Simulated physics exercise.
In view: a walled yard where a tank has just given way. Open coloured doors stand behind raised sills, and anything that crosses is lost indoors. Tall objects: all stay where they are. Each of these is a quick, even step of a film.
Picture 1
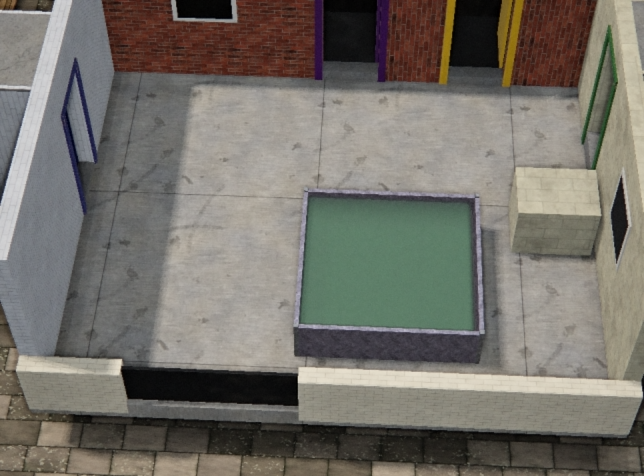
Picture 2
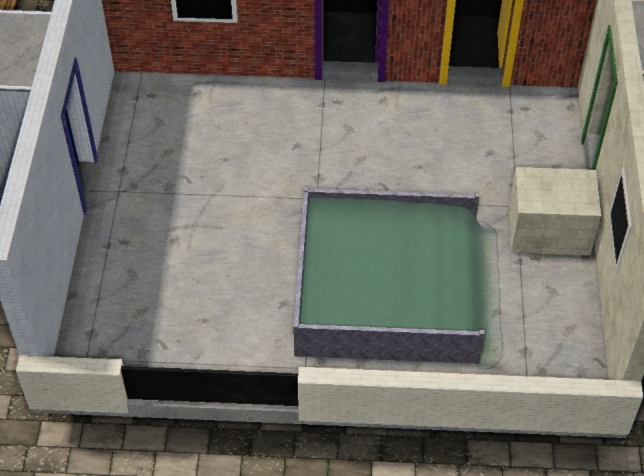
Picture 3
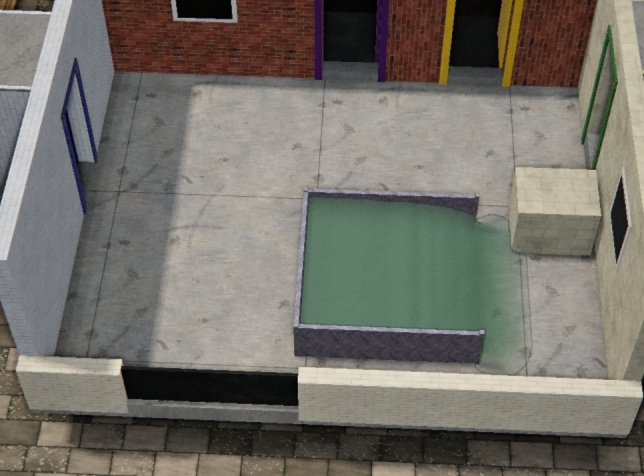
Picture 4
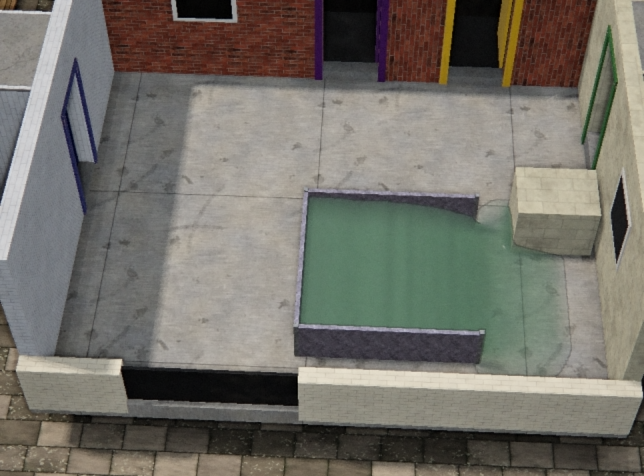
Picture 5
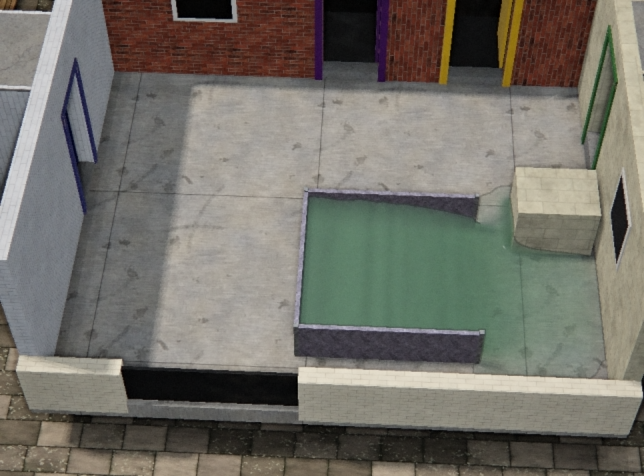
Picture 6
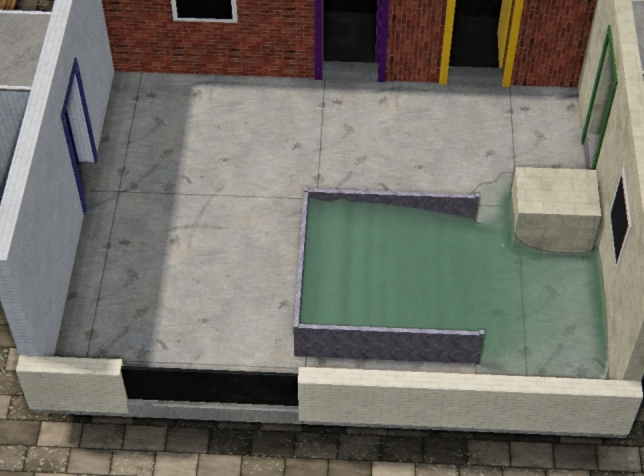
Green water pouring from the open right side of a square tank, spreading across a walled yard's floor and around a pale block.
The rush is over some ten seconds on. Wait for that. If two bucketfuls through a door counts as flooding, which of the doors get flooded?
The purple door does not get flooded; the yellow door does not get flooded; the green door does not get flooded; the blue door does not get flooded.
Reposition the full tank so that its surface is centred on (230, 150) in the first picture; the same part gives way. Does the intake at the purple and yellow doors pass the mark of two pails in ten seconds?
I'd say the purple one remains below and the yellow one runs past the limit.
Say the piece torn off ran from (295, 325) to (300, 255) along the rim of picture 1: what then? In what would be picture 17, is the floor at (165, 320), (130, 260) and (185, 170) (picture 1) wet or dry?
Point by point: Swamped, swamped and untouched.
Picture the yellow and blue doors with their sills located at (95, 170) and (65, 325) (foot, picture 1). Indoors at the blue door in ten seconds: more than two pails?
Result - blue: Crosses the limit.
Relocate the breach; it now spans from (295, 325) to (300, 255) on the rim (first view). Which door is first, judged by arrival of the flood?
I'd pick the one in blue.
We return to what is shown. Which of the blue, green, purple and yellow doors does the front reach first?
I'd say it's the green-painted one.
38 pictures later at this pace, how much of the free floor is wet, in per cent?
My best guess is some 75 %.
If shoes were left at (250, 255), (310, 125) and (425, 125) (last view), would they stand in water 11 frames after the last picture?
Result, in that order: Not wetted / not wetted / wetted.
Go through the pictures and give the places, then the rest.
The first frame shows still water in the tank at (390, 262).
In the second frame, water pours out at (474, 283) and has run to (481, 365).
In the third frame, water pours out at (474, 285) and has run to (499, 374).
In the fourth frame, the front is at (508, 204), out from the gap at (473, 285).
In the fifth frame, the front is at a hidden place, out from the gap at (473, 286).
In the sixth frame, the front is at a hidden place, out from the gap at (473, 286).
A moment on, water covers 20 % of the floor; the purple door not reached, the yellow door not reached, the green door wet at the sill, nothing in, the blue door not reached.
Next, water covers 30 % of the floor; the purple door not reached, the yellow door wet at the sill, nothing in, the green door wet at the sill, nothing in, the blue door not reached.
Then, water covers 45 % of the floor; the purple door wet at the sill, nothing in, the yellow door wet at the sill, nothing in, the green door wet at the sill, nothing in, the blue door not reached.
Later, water covers 75 % of the floor; the purple door wet at the sill, nothing in, the yellow door wet at the sill, nothing in, the green door wet at the sill, nothing in, the blue door wet at the sill, nothing in.
In the end, water covers 95 % of the floor; the purple door wet at the sill, nothing in, the yellow door wet at the sill, nothing in, the green door wet at the sill, nothing in, the blue door wet at the sill, nothing in.
